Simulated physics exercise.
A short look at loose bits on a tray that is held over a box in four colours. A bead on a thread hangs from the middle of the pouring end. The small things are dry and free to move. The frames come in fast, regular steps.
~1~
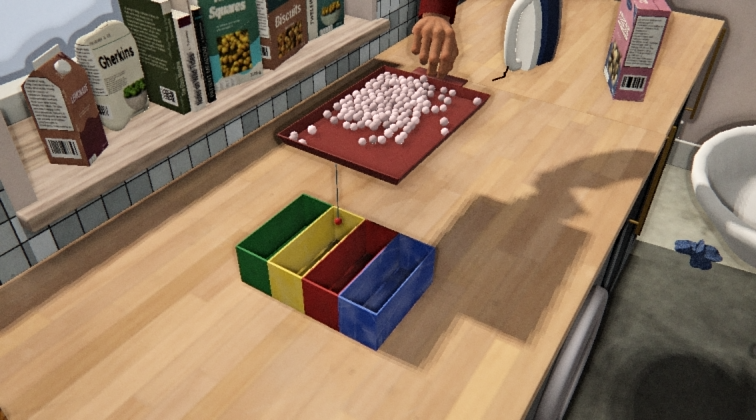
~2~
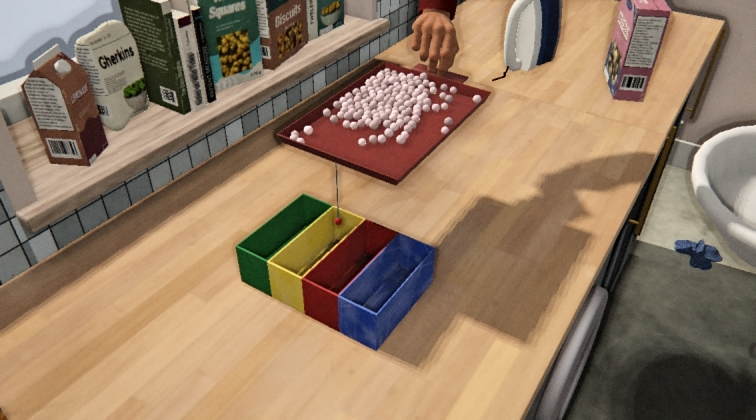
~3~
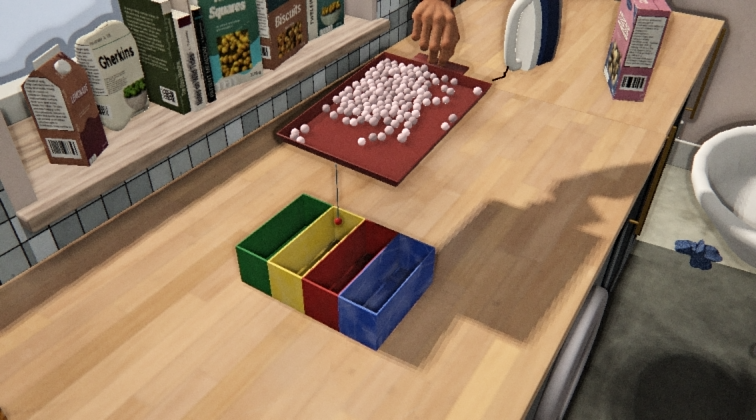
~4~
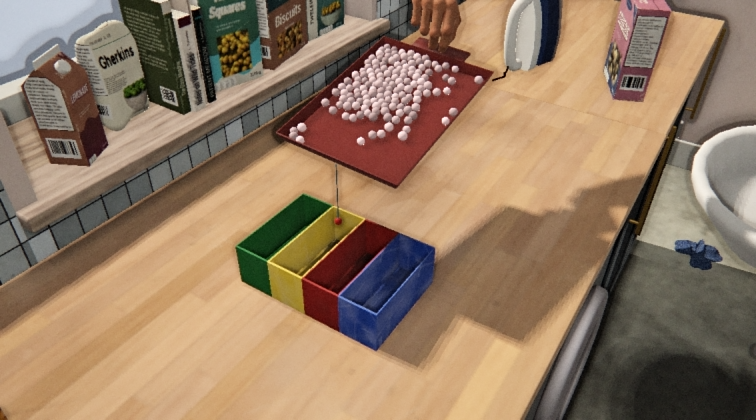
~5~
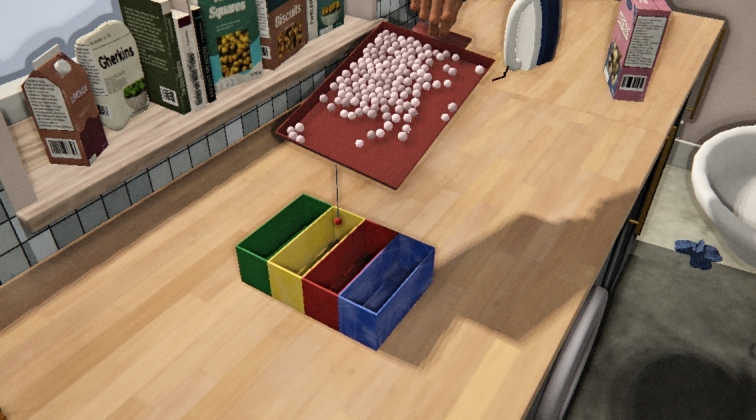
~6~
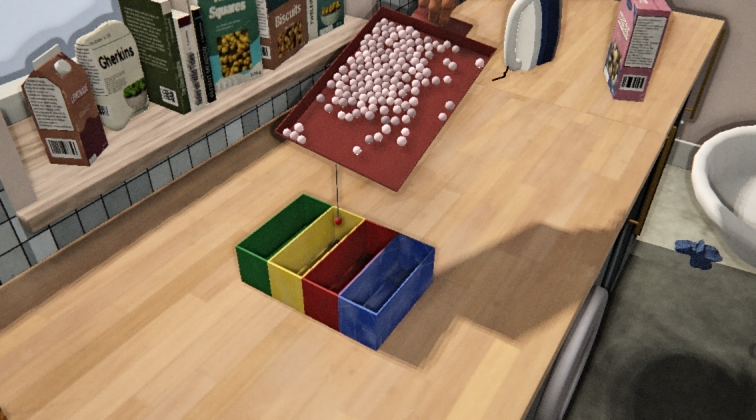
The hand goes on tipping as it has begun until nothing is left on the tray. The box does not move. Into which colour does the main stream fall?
Fullest: The blue cell.
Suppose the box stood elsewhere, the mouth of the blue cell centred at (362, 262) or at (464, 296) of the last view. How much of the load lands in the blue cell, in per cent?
The first gives 30 %, the second 0 %.
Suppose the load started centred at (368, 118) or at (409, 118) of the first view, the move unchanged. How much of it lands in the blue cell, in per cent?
Roughly 50 per cent, and 40 per cent.
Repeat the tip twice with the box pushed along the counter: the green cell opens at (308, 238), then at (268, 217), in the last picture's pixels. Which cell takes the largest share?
At the first place red, at the second that blue cell.
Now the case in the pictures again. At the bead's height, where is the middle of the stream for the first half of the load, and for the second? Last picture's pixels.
Early half (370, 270), late half (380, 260).
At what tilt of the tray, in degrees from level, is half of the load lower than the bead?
At some 70 degrees.
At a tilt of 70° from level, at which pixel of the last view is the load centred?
Roughly at (364, 258).
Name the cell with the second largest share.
Second comes red.
Soon, tray tipped steeply; about a quarter on the tray; about a quarter in the blue cell; a small part in the red cell; a small part in the yellow cell; a stray few in the green cell; about half falling or outside the box.
A while on, tray tipped past a quarter turn; about half in the blue cell; about a quarter in the red cell; a small part in the yellow cell; a stray few in the green cell; about a quarter falling or outside the box.
Towards the end, tray tipped past a quarter turn; about half in the blue cell; about a quarter in the red cell; a small part in the yellow cell; a stray few in the green cell; about a quarter falling or outside the box.
Finally, tray tipped past a quarter turn; about half in the blue cell; about a quarter in the red cell; a small part in the yellow cell; a stray few in the green cell; about a quarter outside the box.
